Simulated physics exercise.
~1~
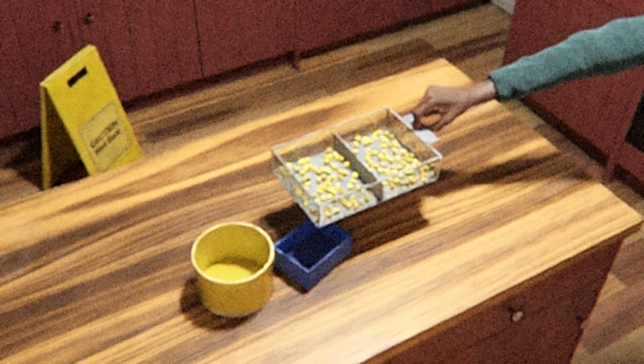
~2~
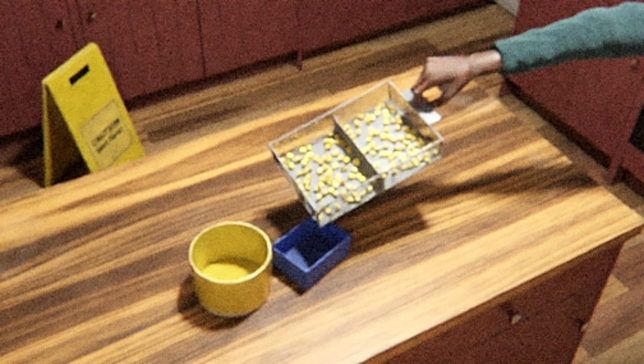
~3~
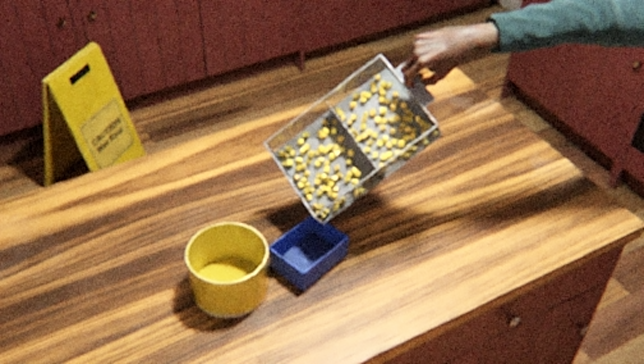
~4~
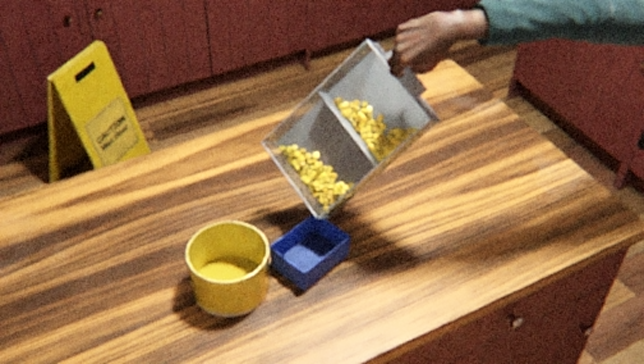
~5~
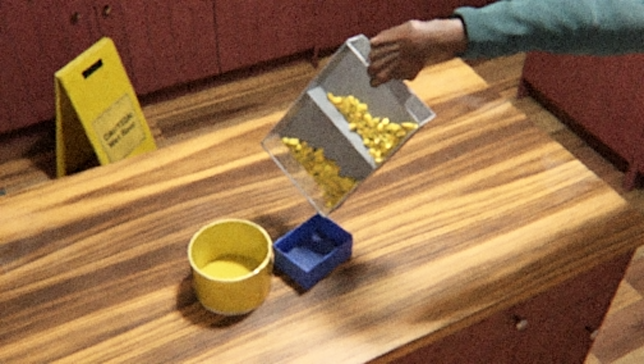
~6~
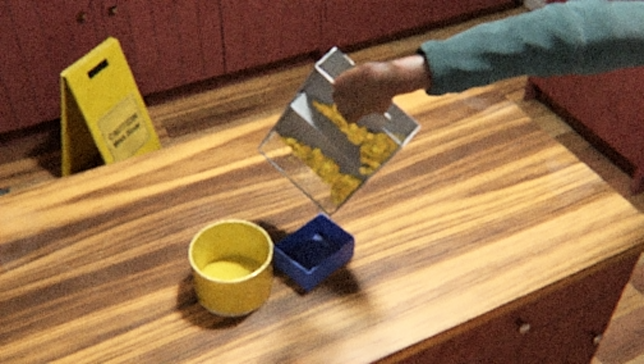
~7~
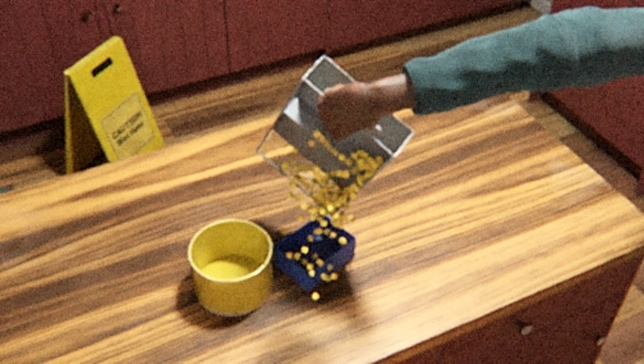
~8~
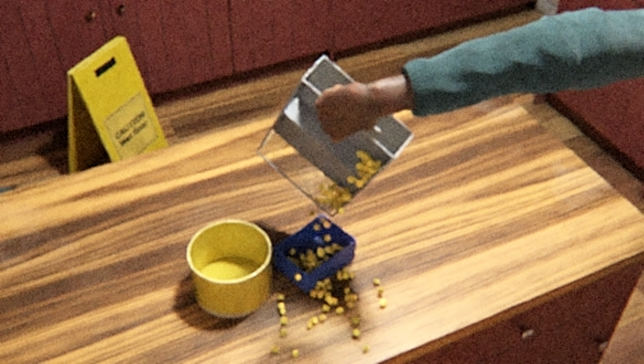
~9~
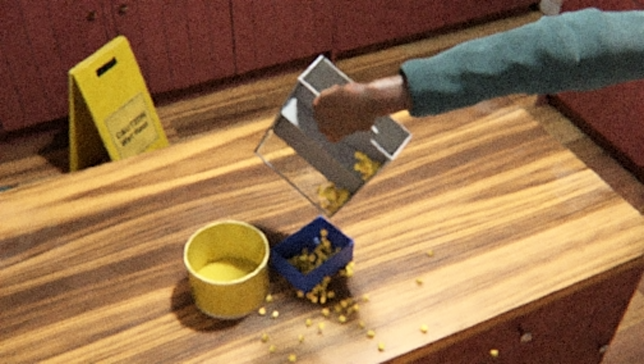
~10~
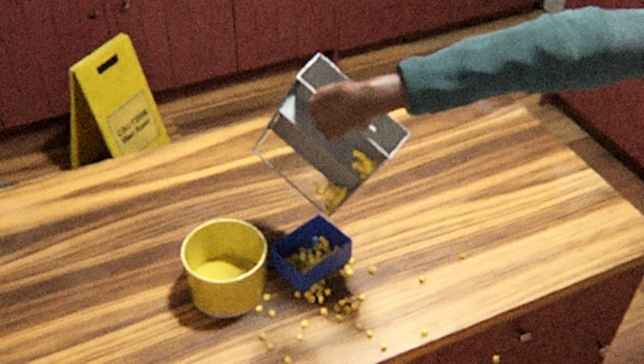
Hand tipping a divided clear tray of small yellow cubes over a blue tin, some landing inside, others scattering across the table.
